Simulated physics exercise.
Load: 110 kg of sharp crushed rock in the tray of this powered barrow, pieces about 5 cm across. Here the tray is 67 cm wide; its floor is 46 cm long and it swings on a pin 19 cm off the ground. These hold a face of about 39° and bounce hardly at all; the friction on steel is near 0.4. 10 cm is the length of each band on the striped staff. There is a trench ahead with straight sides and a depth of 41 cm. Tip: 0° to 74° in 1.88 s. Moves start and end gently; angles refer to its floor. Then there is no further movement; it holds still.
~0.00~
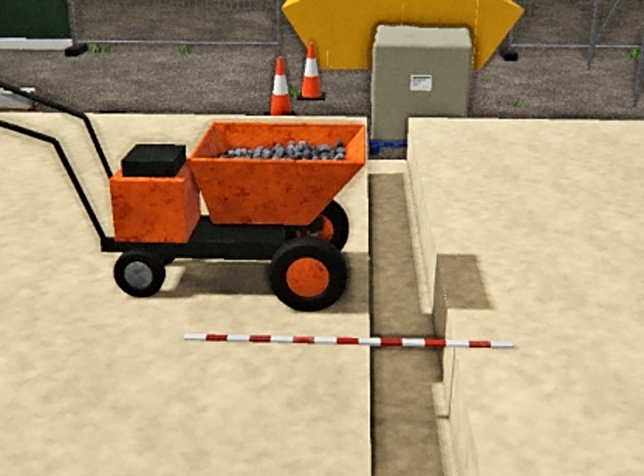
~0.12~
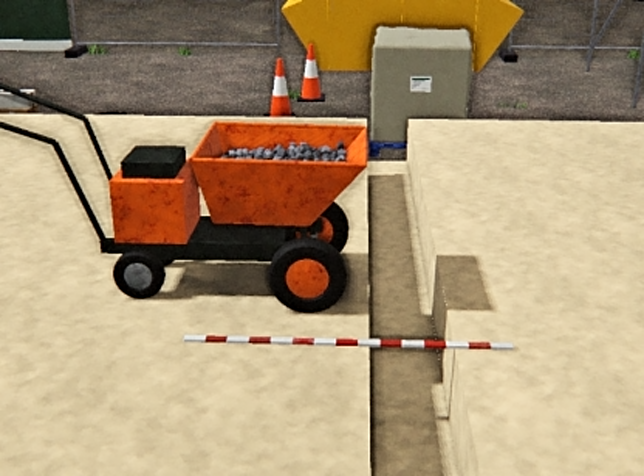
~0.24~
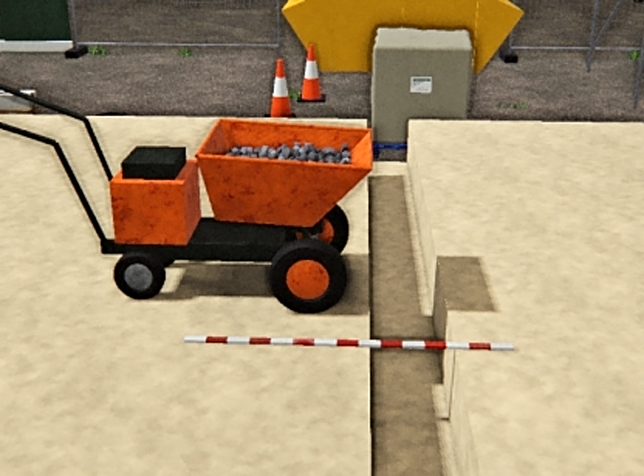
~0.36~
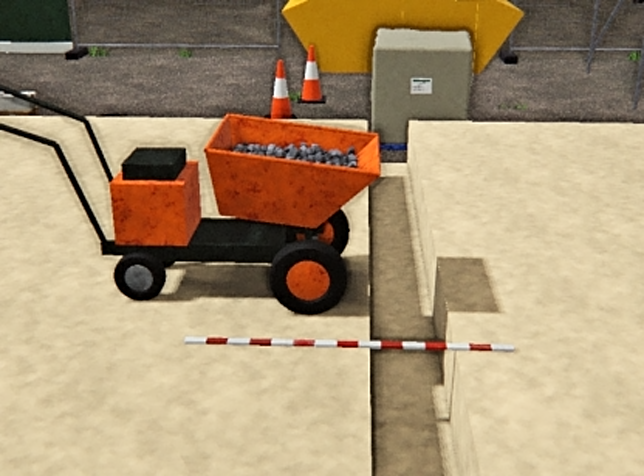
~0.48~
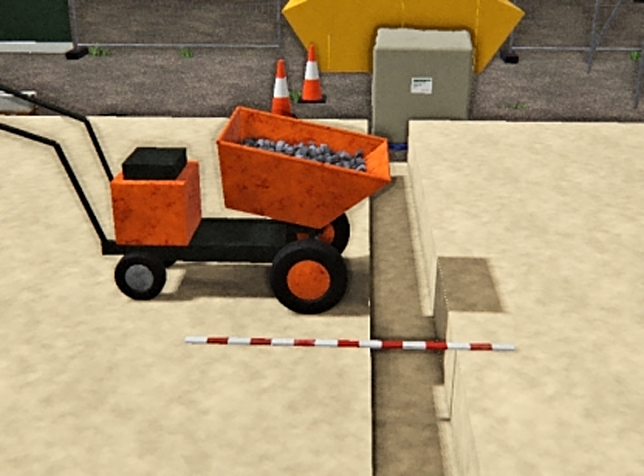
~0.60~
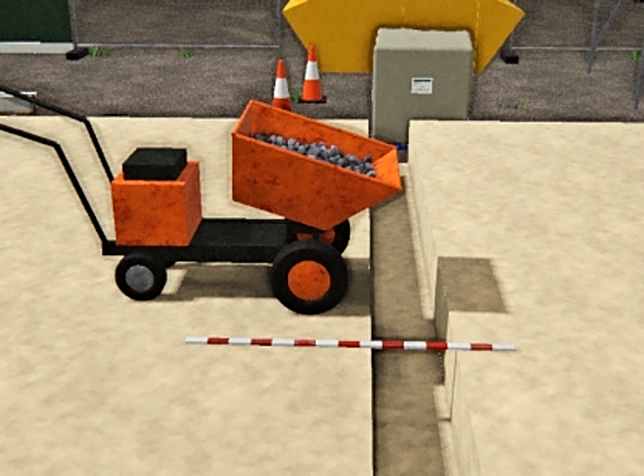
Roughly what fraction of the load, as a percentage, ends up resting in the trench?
Roughly 15 per cent of the load.
After 1.4 s the floor is at 62°; 100 % in the tray; the foremost stones are at (428, 251).
After 2.0 s the floor is at 74°; 76 % in the tray, 3 % in the trench, 21 % past the trench; the foremost stones are at (514, 293).
After 2.3 s the floor is at 74°; 53 % in the tray, 9 % in the trench, 38 % past the trench; the foremost stones are at (565, 296).
After 4.3 s the floor is at 74°; 45 % in the tray, 15 % in the trench, 40 % past the trench; the foremost stones are at (572, 299).
